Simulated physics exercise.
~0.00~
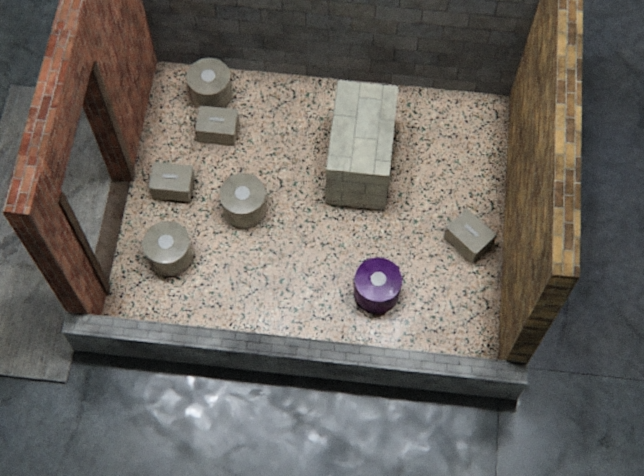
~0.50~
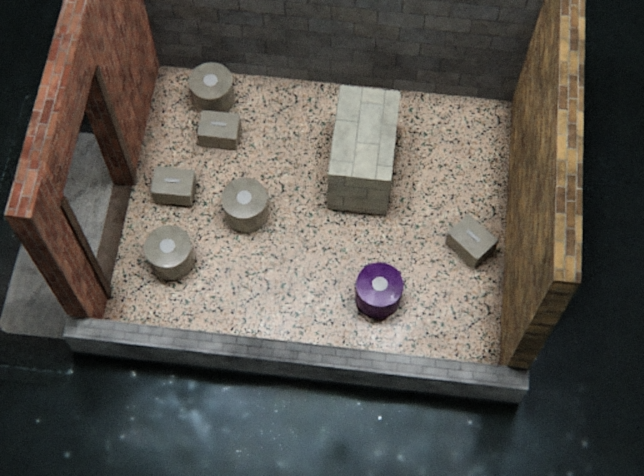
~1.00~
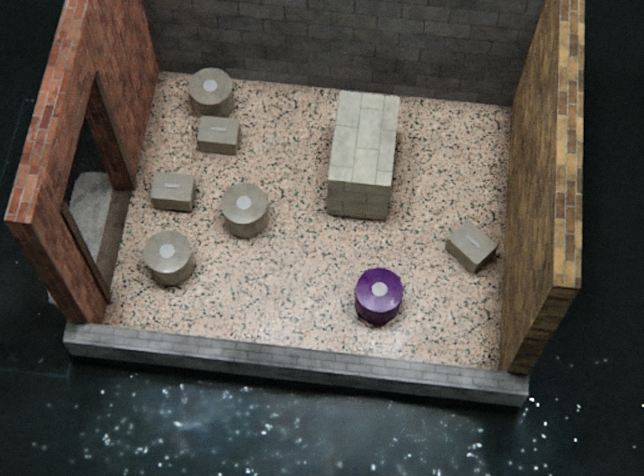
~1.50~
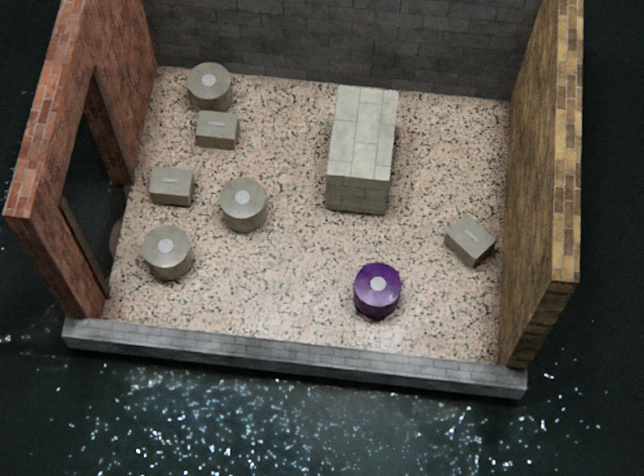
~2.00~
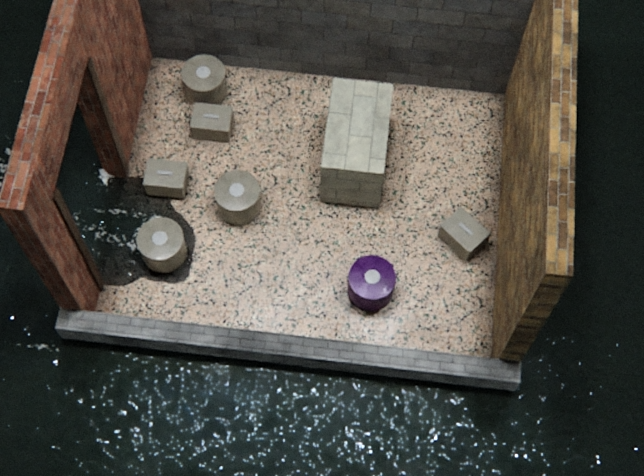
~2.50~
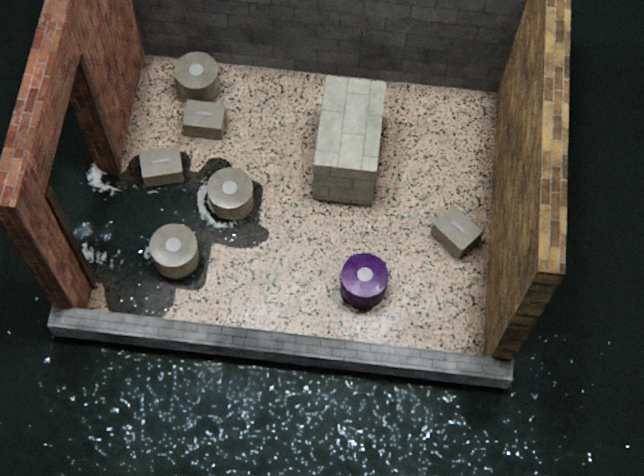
Dark water surrounding a roofless room, then spreading through the left doorway and nudging grey tubs while the purple one stays still.
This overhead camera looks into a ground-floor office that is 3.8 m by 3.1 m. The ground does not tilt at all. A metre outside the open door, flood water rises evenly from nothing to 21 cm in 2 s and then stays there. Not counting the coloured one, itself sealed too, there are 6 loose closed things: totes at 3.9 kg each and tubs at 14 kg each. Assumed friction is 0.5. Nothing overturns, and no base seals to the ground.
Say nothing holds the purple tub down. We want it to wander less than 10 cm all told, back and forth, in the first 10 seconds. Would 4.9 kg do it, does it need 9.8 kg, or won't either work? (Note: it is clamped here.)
Neither wins.
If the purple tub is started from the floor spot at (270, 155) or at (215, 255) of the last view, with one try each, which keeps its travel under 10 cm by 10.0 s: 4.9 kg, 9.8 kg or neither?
First try, both options fail; second try, both options fail.
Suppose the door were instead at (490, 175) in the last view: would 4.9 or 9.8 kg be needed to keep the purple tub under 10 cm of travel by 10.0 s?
If so, both fall short.
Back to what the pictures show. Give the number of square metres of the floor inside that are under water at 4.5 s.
Roughly 9.0 m2 of it is wet.
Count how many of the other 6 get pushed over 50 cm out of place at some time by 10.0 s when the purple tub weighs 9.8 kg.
The answer here is 3.
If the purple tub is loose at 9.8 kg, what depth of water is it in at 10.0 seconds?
About 15 cm.
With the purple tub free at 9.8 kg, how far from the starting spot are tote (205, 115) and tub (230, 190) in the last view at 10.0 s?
The first is 40 cm from its start, the second 80 cm.
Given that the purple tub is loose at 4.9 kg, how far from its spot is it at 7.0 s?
I'd put it at roughly 100 cm.
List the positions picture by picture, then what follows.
The purple tub at (378, 279) rests on the ground; 0.0 m2 under water; 0 of 7 have shifted, in the first frame.
The purple tub at (380, 284) rests on the ground; water covers 0.0 m2; 0 of 7 have shifted, in the second frame.
The purple tub at (379, 290), on the bottom; 0.0 m2 under water; 0 of 7 have shifted, in the third frame.
The purple tub at (378, 284) rests on the ground; water covers 0.0 m2; 0 of 7 have shifted, in the fourth frame.
The purple tub at (372, 277), on the bottom; water covers 0.5 m2; 0 of 7 have shifted, in the fifth frame.
The purple tub at (365, 275), on the bottom; water covers 1.4 m2; 2 of 7 have shifted, in the sixth frame.
After 3.5 s the purple tub would be 1 cm from its start with 4.9 kg and 0 cm from its start with 9.8 kg; 2 cm of water round it then.
After 4.5 s the purple tub would be 72 cm from its start with 4.9 kg and 34 cm from its start with 9.8 kg; 5 cm of water round it then.
After 7.0 s the purple tub would be 93 cm from its start with 4.9 kg and 98 cm from its start with 9.8 kg; 13 cm of water round it then.
After 10.0 s the purple tub would be 161 cm from its start with 4.9 kg and 174 cm from its start with 9.8 kg; 15 cm of water round it then.
